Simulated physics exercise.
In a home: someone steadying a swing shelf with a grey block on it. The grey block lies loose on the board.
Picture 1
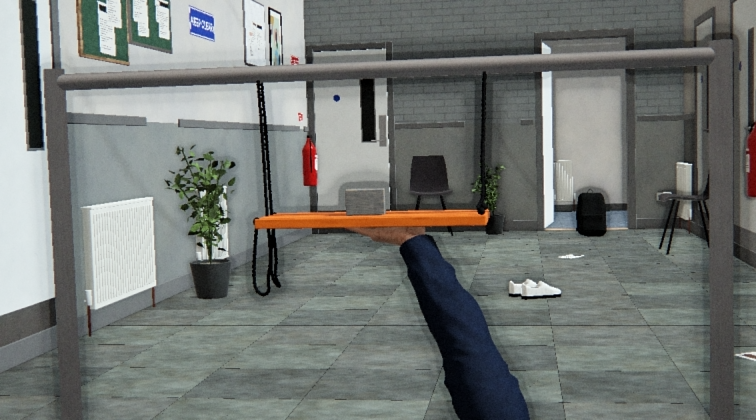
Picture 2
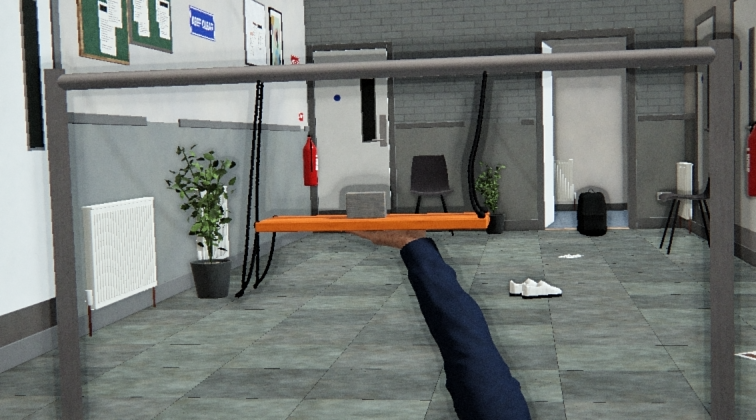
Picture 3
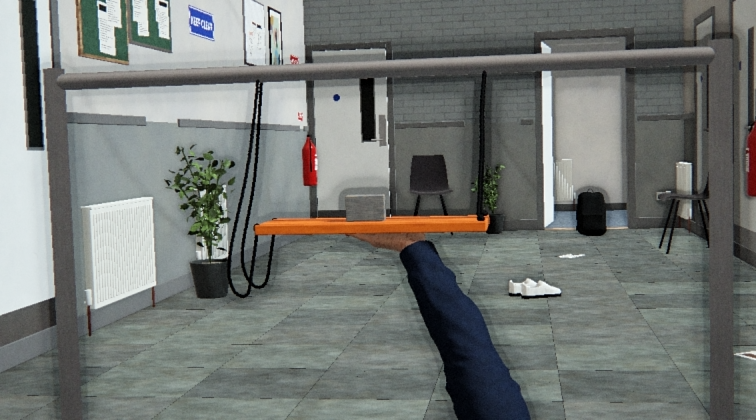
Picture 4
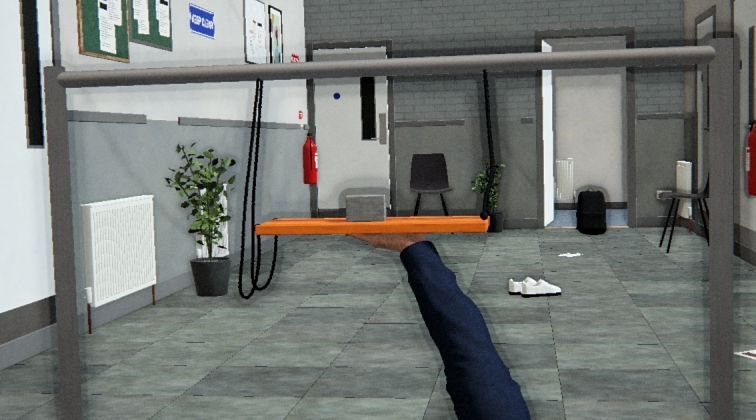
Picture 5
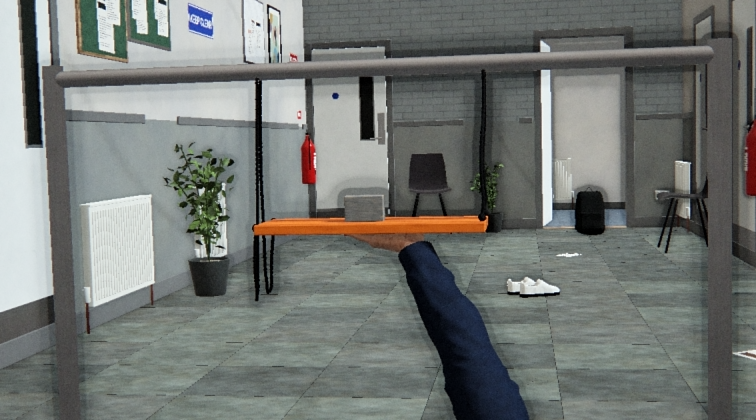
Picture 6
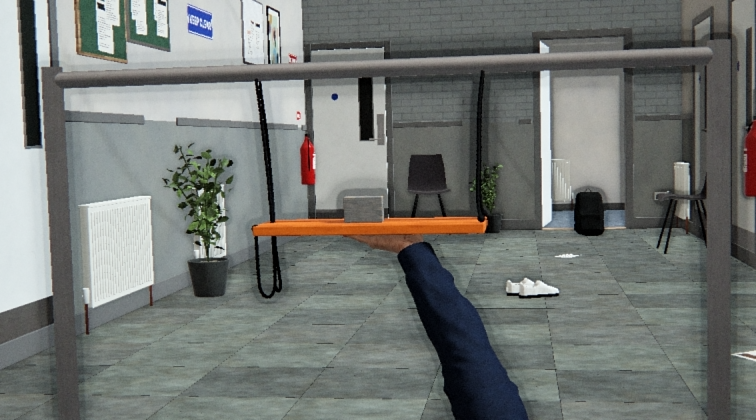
In a grey-tiled hallway with doors, potted plants and a red extinguisher, seen head-on through a grey metal frame, the view stays practically still. An orange board with a grey block left of its middle hangs on black cords, a blue-sleeved arm reaching up to hold it from beneath. The slack left cord's loop sways left, then back right, the right cord wavers slightly, and board and block barely move.
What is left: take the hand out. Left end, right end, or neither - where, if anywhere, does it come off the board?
Left end.
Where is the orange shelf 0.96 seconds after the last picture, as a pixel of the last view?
Look around (363, 293) in the last picture.
Then, 0.42 s after the last picture, board tipped 24° down to the left; block sliding near (260, 316).
Then, 0.96 s after the last picture, board tipped 43° down to the left; block on the floor.
Then, 1.50 s after the last picture, board tipped 39° down to the left; block on the floor.
At rest, board tipped 41° down to the left; block on the floor. The grey block slides off to the left.
